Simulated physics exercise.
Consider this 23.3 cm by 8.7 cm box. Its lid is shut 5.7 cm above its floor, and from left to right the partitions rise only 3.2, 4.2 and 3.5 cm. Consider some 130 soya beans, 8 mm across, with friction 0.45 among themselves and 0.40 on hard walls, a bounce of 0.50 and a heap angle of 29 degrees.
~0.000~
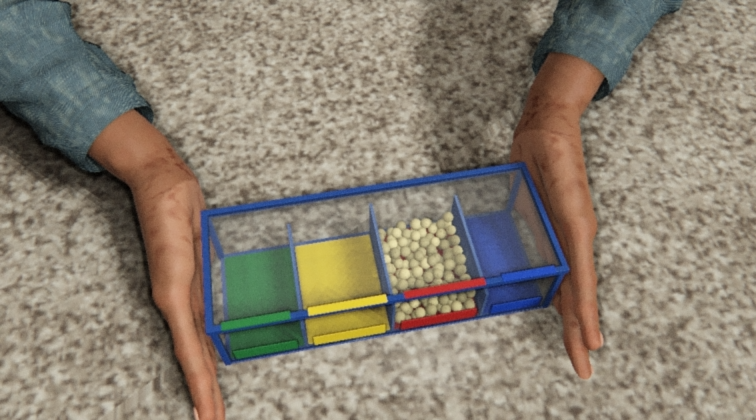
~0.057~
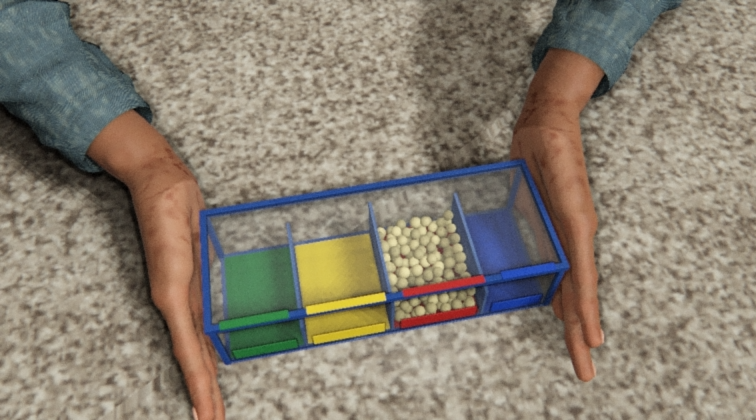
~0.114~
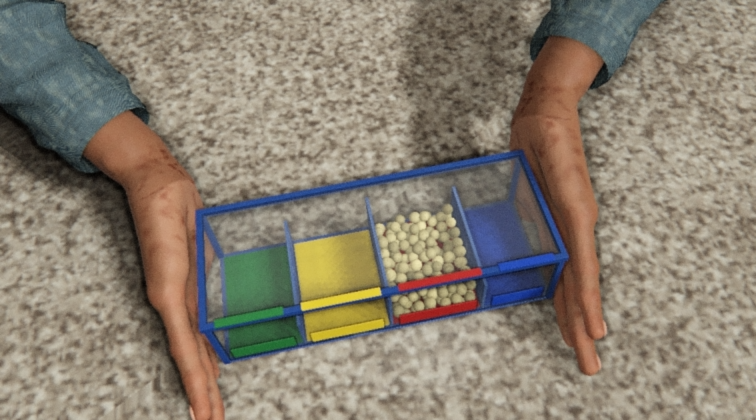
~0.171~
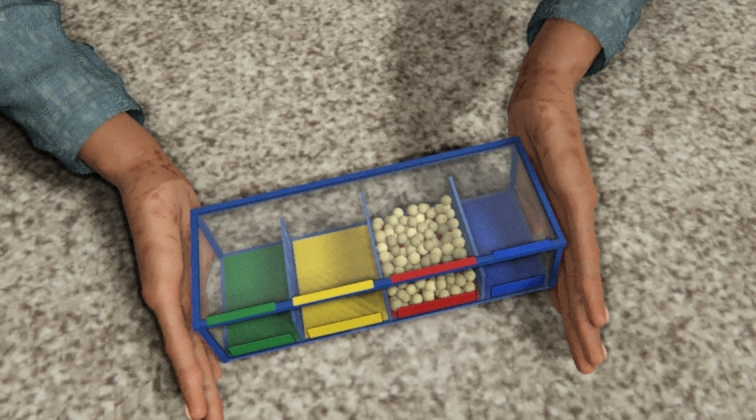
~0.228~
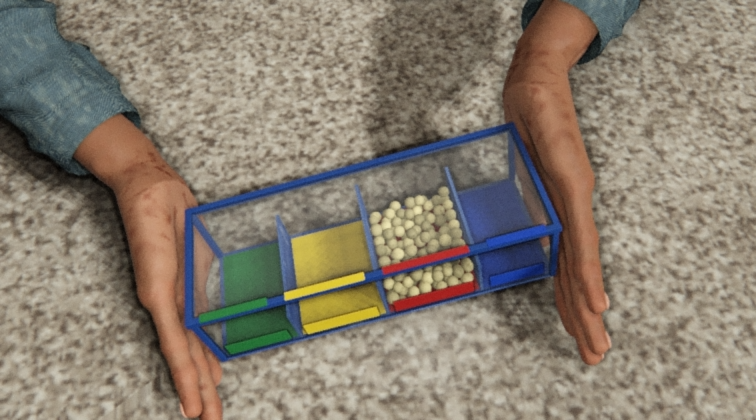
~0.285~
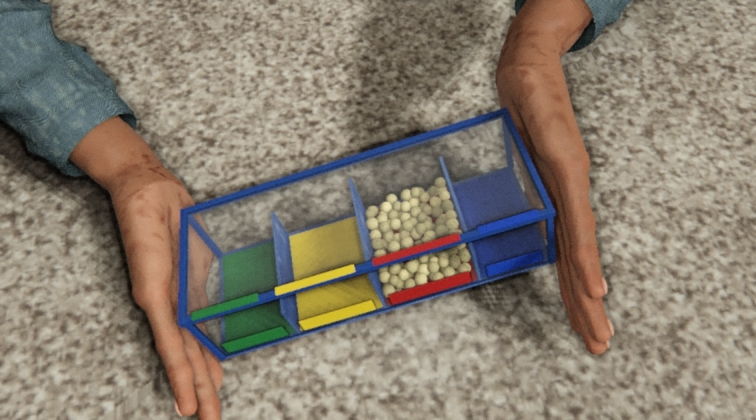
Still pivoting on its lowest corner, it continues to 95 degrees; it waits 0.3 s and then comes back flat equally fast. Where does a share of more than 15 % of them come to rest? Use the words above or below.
Red: Above; blue: Below; green: Above; yellow: Below.
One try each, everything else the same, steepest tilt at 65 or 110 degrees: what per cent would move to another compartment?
Around 0 and 45 in a hundred, respectively.
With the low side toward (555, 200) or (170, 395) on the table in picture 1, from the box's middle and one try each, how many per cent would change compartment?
I'd put it at about 70 per cent for the first tilt and about 40 per cent for the second.
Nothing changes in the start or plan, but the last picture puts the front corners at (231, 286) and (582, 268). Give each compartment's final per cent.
Red = 30 %, blue = 70 %, green = 0 %, yellow = 0 %.
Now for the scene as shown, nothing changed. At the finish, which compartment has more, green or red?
The red compartment ends up with more.
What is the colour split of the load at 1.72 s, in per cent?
The split is red at 75, blue at 0, green at 15 and yellow at 10 per cent.
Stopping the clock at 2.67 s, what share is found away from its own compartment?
Approx. 30 in a hundred.
After 1.72 s, tilt 95 degrees; red 75 %, green 15 %, yellow 10 %.
After 2.67 s, tilt 48 degrees; red 70 %, green 25 %.
Then, at 3.62 s, tilt 0 degrees; red 70 %, green 25 %, yellow 5 %.
At rest (4.1 s), red 70 %, blue 0 %, green 25 %, yellow 5 %.
